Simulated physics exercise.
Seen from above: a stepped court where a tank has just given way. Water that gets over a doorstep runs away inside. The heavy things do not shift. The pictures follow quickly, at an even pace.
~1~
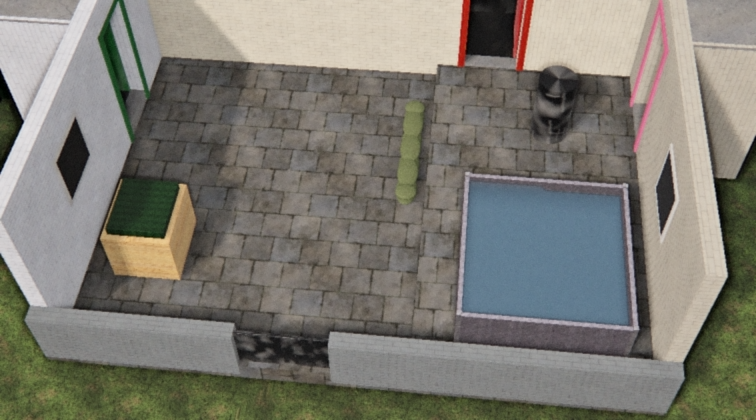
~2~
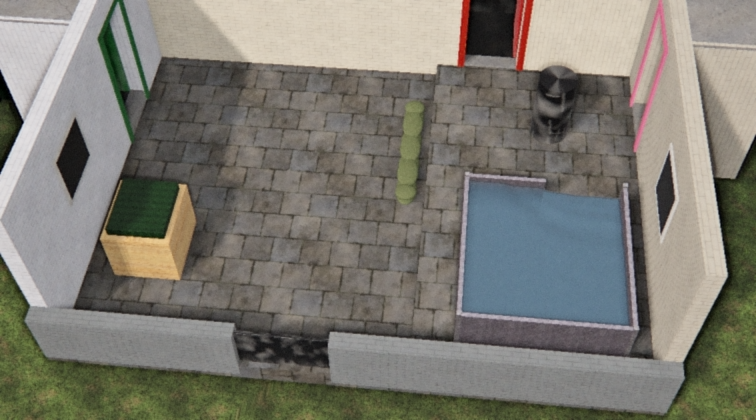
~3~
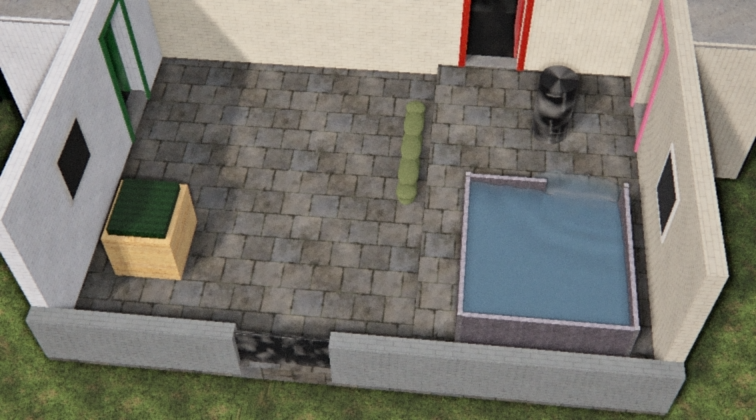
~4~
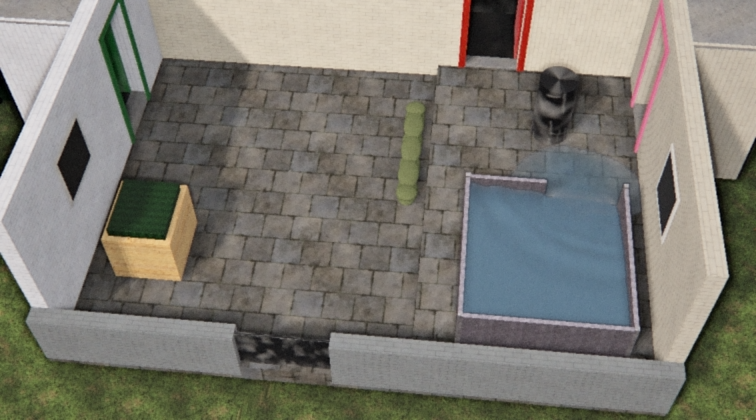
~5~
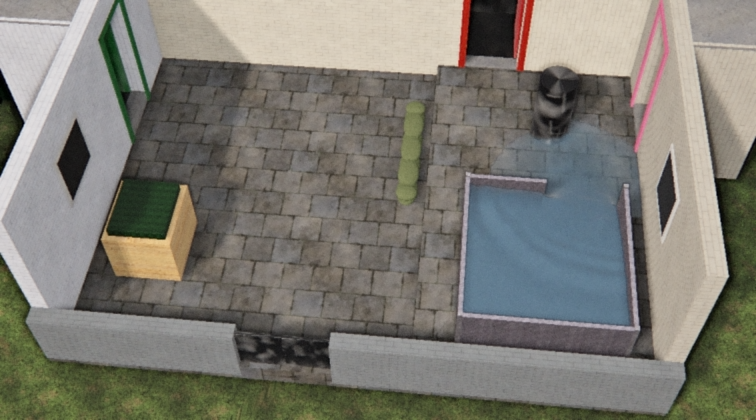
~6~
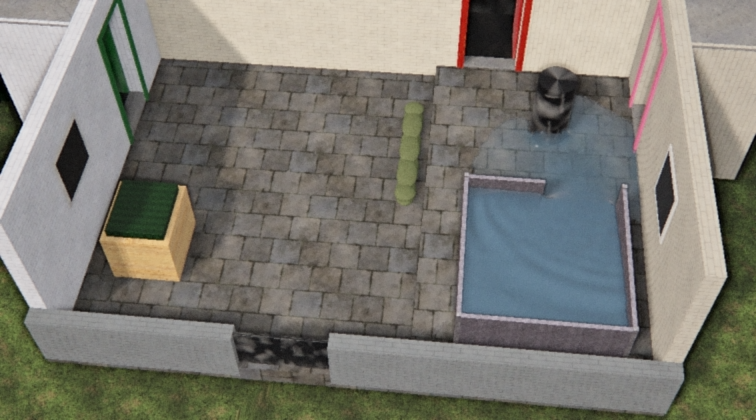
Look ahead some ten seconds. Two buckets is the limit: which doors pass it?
In the end: The pink door lets in a lot; the green door admits no more than that; the red door lets in a lot.
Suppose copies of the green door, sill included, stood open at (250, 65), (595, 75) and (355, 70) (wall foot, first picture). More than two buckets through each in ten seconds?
One after the other: Lets less in, lets more in, is under.
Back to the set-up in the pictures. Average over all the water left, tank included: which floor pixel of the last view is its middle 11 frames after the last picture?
Near (551, 214).
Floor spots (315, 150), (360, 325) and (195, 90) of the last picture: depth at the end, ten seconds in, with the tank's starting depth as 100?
In that order: 2, 8 and 16 per cent.
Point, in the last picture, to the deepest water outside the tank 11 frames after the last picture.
At about (618, 77).
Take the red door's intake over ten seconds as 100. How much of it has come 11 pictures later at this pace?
Roughly 0 per cent.
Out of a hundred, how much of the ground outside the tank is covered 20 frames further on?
About 40 per cent.
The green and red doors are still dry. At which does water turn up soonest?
The red door.
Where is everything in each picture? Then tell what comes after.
The first frame shows still water in the open tank at (546, 250).
In the second frame, water pours out on the open tank's far side and has run to a hidden place.
In the third frame, the front is at (547, 175), out from the gap on the open tank's far side.
In the fourth frame, the front is at (565, 149), out from the gap on the open tank's far side.
In the fifth frame, the front is at (583, 125), out from the gap on the open tank's far side.
In the sixth frame, the front is at (580, 100), out from the gap on the open tank's far side.
A moment on, water covers 15 % of the floor; the pink door under two buckets in, the green door not reached, the red door wet at the sill, nothing in.
Next, water covers 25 % of the floor; the pink door under two buckets in, the green door not reached, the red door wet at the sill, nothing in.
Then, water covers 40 % of the floor; the pink door far over two buckets in, the green door not reached, the red door under two buckets in.
Later, water covers 85 % of the floor; the pink door far over two buckets in, the green door wet at the sill, nothing in, the red door over two buckets in.
In the end, water covers 90 % of the floor; the pink door far over two buckets in, the green door wet at the sill, nothing in, the red door over two buckets in.
